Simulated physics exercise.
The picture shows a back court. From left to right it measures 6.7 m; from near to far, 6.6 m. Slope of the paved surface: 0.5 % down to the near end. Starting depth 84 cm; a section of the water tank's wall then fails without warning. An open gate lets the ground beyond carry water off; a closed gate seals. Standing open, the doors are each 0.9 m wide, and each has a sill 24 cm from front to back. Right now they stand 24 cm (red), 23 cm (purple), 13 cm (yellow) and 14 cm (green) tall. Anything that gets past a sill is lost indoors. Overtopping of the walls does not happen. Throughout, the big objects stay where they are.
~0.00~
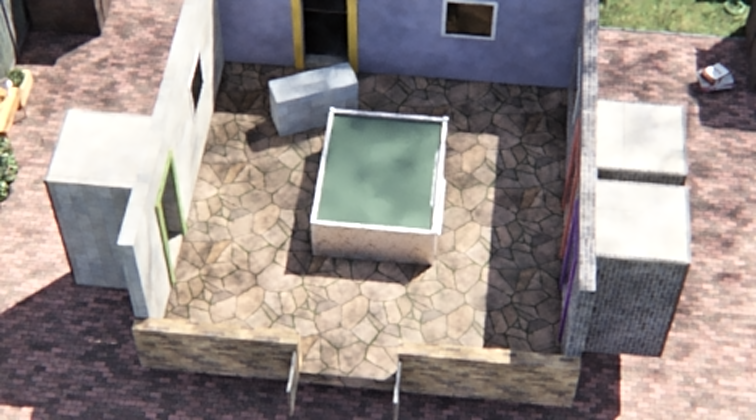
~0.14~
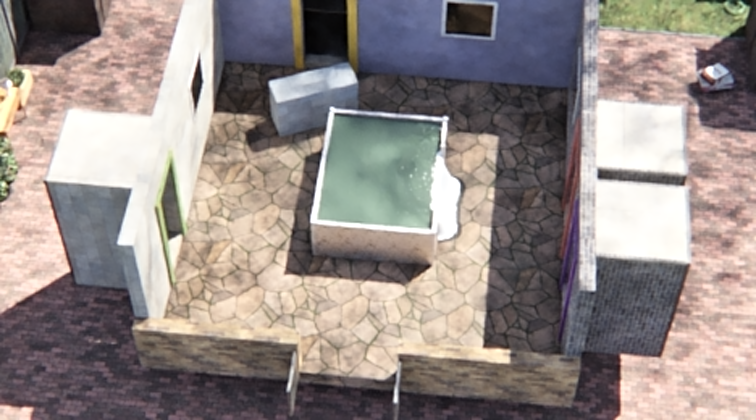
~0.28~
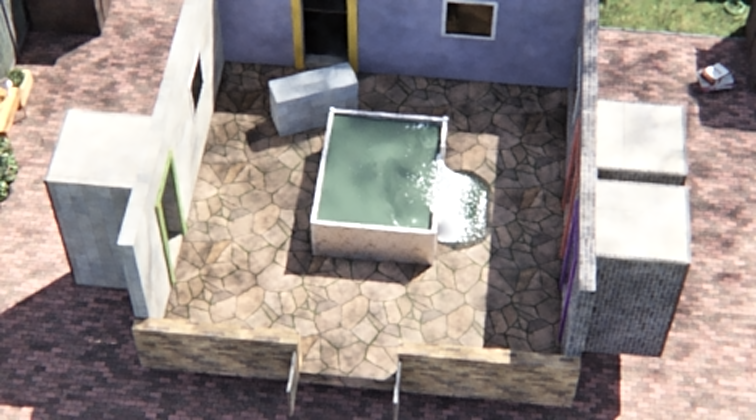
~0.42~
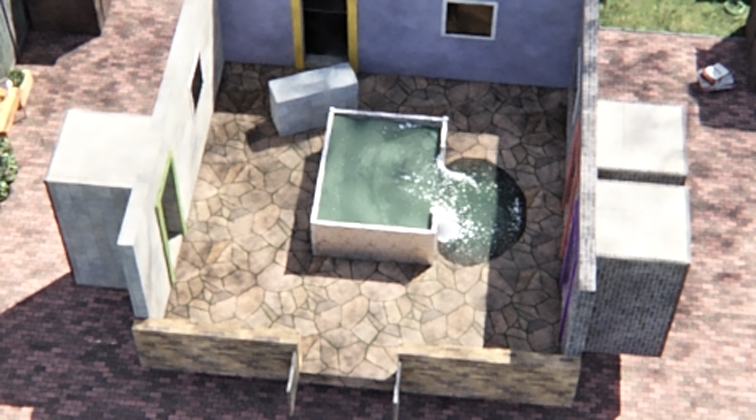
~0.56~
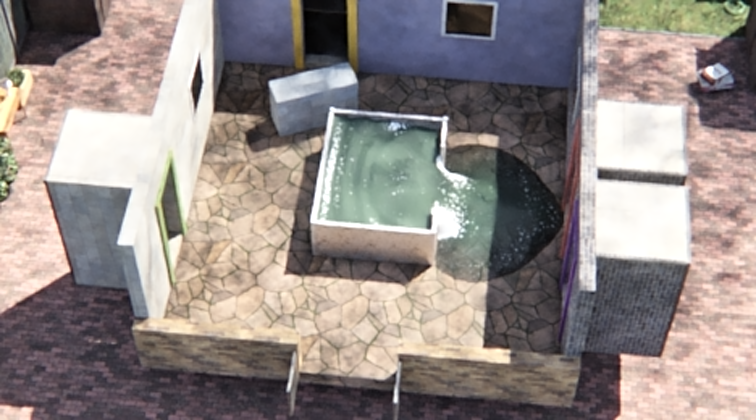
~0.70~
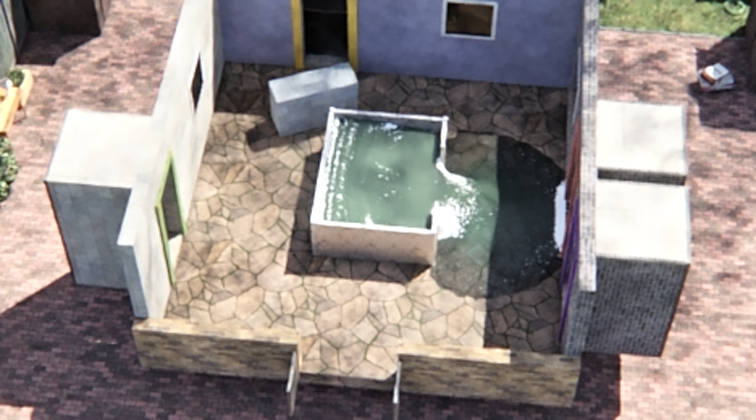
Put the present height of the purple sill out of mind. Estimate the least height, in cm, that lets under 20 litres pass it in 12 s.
I would say 16 cm.
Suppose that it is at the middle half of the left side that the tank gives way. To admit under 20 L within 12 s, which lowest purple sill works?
Then the minimum is about 12.0 cm.
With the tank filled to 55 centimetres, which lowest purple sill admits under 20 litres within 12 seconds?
It would take a step of about 9.5 cm.
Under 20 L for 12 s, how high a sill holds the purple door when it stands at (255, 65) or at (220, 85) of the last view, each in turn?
You'd want about 8.5 cm there first, then about 11.0 cm.
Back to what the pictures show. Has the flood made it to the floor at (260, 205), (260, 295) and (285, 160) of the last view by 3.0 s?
One by one: Clear, clear, clear.
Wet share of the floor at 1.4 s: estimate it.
Some 25 in a hundred.
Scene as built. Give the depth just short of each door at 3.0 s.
Red door 30 cm, purple door 17 cm, yellow door 0 cm, green door 0 cm.
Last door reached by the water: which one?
Door: Green.
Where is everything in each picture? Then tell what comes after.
The water tank at (381, 172) is whole and still, 84 cm deep; the purple door at (568, 278) is dry, in the first picture.
Water pours out at (437, 195) and has run 0.4 m, to (457, 233); about 13 cm deep outside, 84 cm at the back, in the second picture.
Water pours out at (437, 197) and has run 0.9 m, to (484, 233); about 14 cm deep outside, 84 cm at the back, in the third picture.
The front is at (519, 230), 1.5 m from the gap at (437, 198); 2.7 m2 of floor is wet, 82 cm left at the back, in the fourth picture.
The front is at (560, 220), 2.2 m from the gap at (437, 197); 4.8 m2 of floor is wet, 74 cm left at the back, in the fifth picture.
The front is at (571, 229), 2.4 m from the gap at (437, 197); 6.6 m2 of floor is wet, 71 cm left at the back; 0.8 m in a straight line remain to the purple door at (568, 278), in the sixth picture.
After 1.4 s water covers 25 % of the floor, deepest (50 cm) near (563, 218); 20 cm at the purple door, 0 litres in over its 23 cm sill.
After 3.0 s water covers 45 % of the floor, deepest (37 cm) near (558, 383); 17 cm at the purple door, 2 litres in over its 23 cm sill.
After 12.0 s water covers 100 % of the floor, deepest (15 cm) near (236, 182); 7 cm at the purple door, 2 litres in over its 23 cm sill.
At the purple door as built, the water arrived by 1.0 s and peaked near 24 cm at 1.8 s.
With a sill of 14 cm, 29 litres would have come in within the 12 s; with 19 cm, 7 litres. So under 20 litres takes about 16 cm.
